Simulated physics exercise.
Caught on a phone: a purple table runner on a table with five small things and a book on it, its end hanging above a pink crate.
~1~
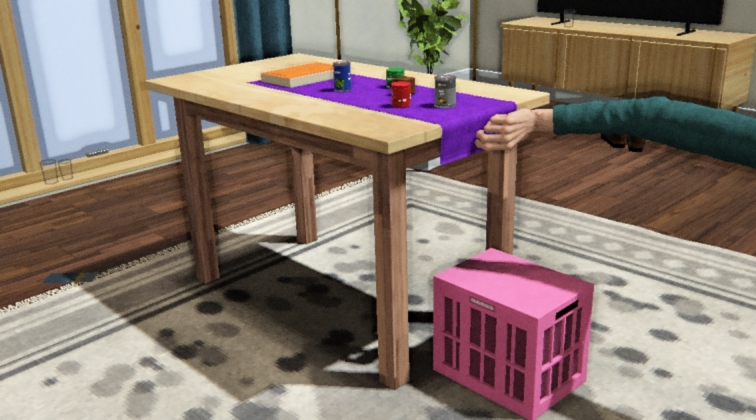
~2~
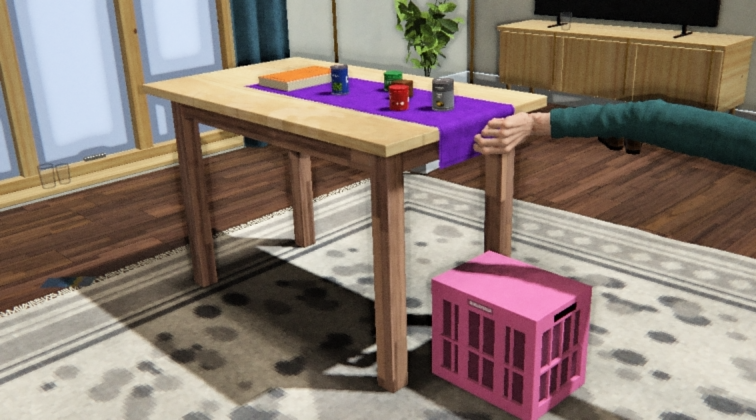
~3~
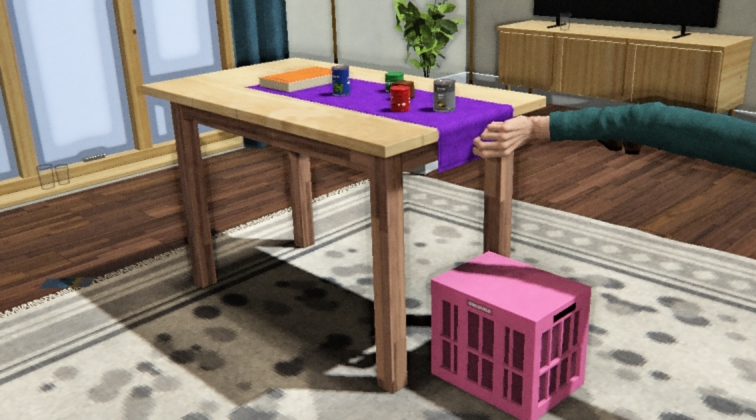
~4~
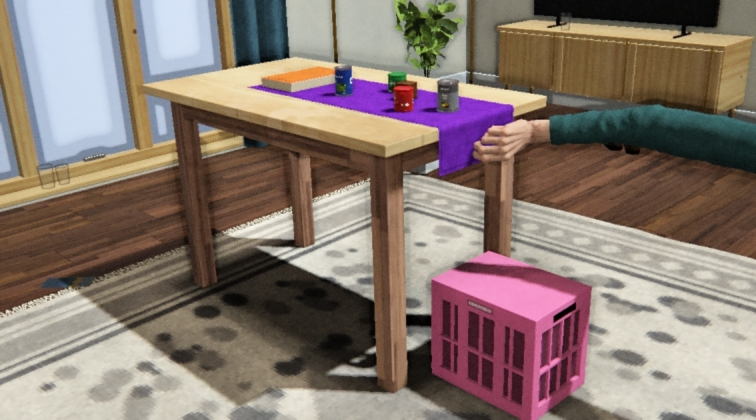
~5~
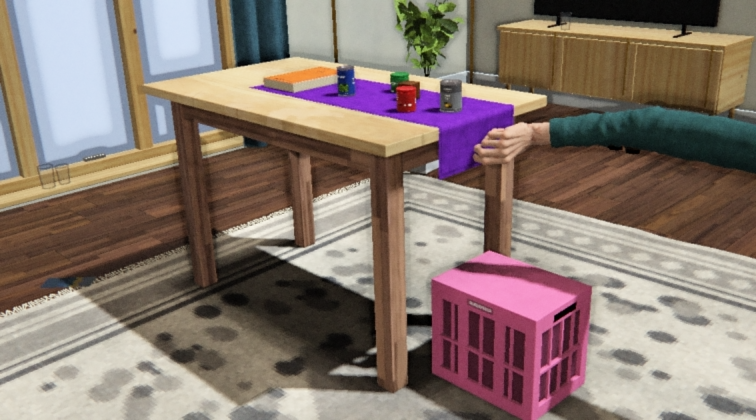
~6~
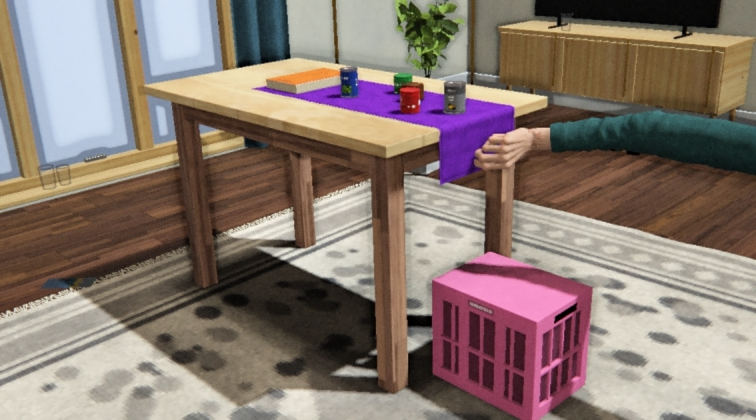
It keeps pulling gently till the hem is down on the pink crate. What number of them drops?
The count of fallen things is three.
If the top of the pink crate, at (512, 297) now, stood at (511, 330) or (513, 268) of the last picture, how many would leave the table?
It would be 4 and 2.
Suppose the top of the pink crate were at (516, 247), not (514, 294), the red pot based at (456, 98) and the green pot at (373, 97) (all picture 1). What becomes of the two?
The red pot tumbles off; the green pot holds on.
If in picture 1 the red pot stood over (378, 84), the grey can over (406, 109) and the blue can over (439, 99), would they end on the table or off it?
The red pot keeps its place on top; the grey can comes down; the blue can is carried off.
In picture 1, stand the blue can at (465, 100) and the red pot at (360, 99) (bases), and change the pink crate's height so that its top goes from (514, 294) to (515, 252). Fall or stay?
The blue can tumbles off, the red pot holds on.
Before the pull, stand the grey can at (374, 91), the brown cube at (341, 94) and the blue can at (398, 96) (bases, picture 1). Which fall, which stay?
The grey can holds on, the brown cube survives, the blue can tumbles off.
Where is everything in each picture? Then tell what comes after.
Hem (441, 165); grey can (445, 77); red pot (401, 83); brown cube (404, 78); green pot (395, 69); blue can (342, 63); top of the crate (514, 294), in the first picture.
Hem (439, 169); grey can (443, 80), in the second picture.
Hem (438, 172); red pot (400, 88), in the third picture.
Hem (439, 176); brown cube (407, 82); top of the crate (512, 297), in the fourth picture.
Hem (439, 179); green pot (400, 74), in the fifth picture.
Hem (440, 185); grey can (455, 83); red pot (410, 89); brown cube (413, 84); green pot (403, 75); blue can (349, 68), in the sixth picture.
Soon after, hem near (479, 230); grey can gone.
Then, hem on the crate; grey can, red pot and brown cube gone.
At rest, hem on the crate; grey can, red pot and brown cube gone. It carries off three.
